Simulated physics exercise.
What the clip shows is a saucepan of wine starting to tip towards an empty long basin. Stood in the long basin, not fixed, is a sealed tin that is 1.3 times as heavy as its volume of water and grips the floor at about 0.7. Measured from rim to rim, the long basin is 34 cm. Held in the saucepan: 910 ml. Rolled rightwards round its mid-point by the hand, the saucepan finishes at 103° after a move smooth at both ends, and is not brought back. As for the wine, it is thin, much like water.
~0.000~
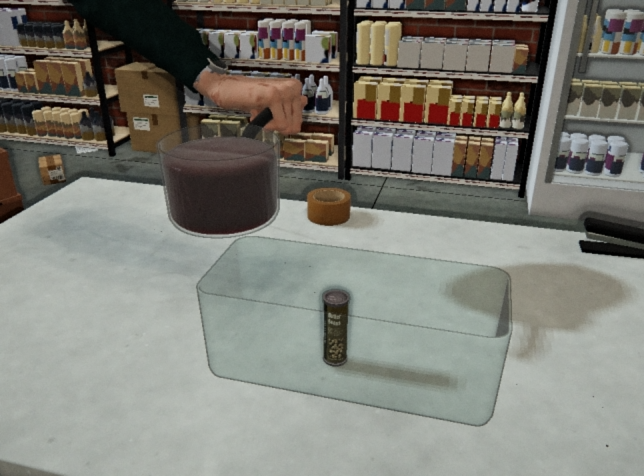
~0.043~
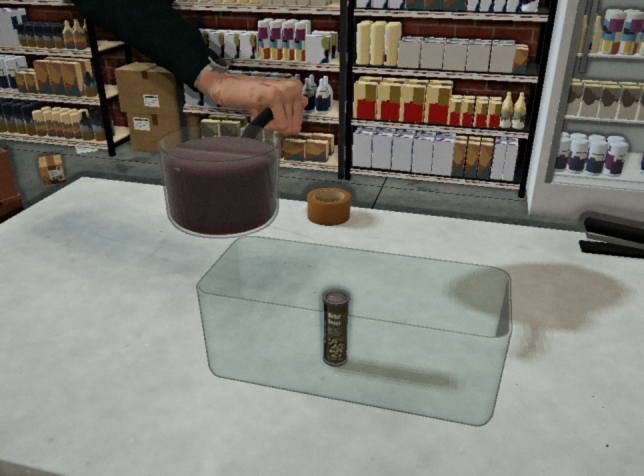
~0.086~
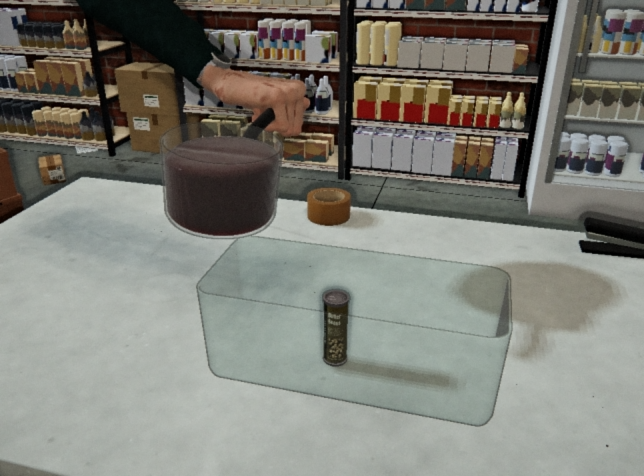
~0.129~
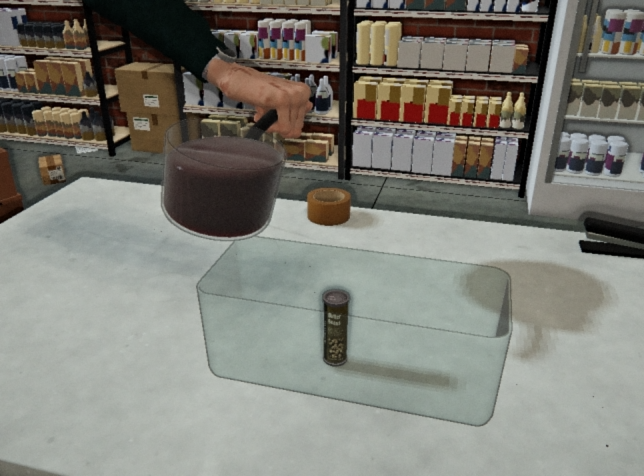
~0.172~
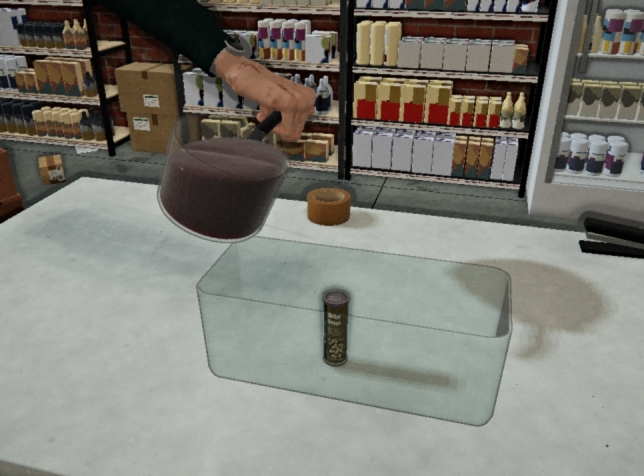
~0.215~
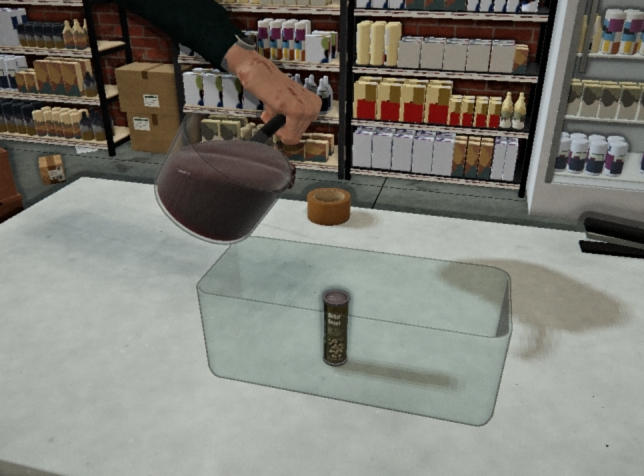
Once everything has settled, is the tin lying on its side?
Yes.
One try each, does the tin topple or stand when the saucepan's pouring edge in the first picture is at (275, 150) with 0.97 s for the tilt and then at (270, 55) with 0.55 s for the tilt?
In the first try it remains standing; in the second it remains standing.
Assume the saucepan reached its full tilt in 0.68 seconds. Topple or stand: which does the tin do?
Well, the tin simply tips.
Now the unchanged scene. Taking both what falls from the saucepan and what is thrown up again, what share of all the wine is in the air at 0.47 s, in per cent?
Some 30 per cent.
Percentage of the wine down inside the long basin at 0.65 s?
Around 84 parts in a hundred.
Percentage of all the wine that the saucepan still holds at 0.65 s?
Remaining share: Approx. 10 %.
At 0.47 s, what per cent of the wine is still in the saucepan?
Around 40 percent.
Then, 0.47 s in, the tilt is 97° and 39 per cent is still to pour; the tin stands where it began.
Then, 0.65 s in, the tilt is 103° and 10 per cent is still to pour; the tin stands 2 cm from where it began.
Then, 0.84 s in, the tilt is 103° and 2 per cent is still to pour; the tin leans 42°.
Then, 1.05 s in, the tilt is 103° and 0 per cent is still to pour; the tin lies on its side.
Finally, the tin lies on its side.
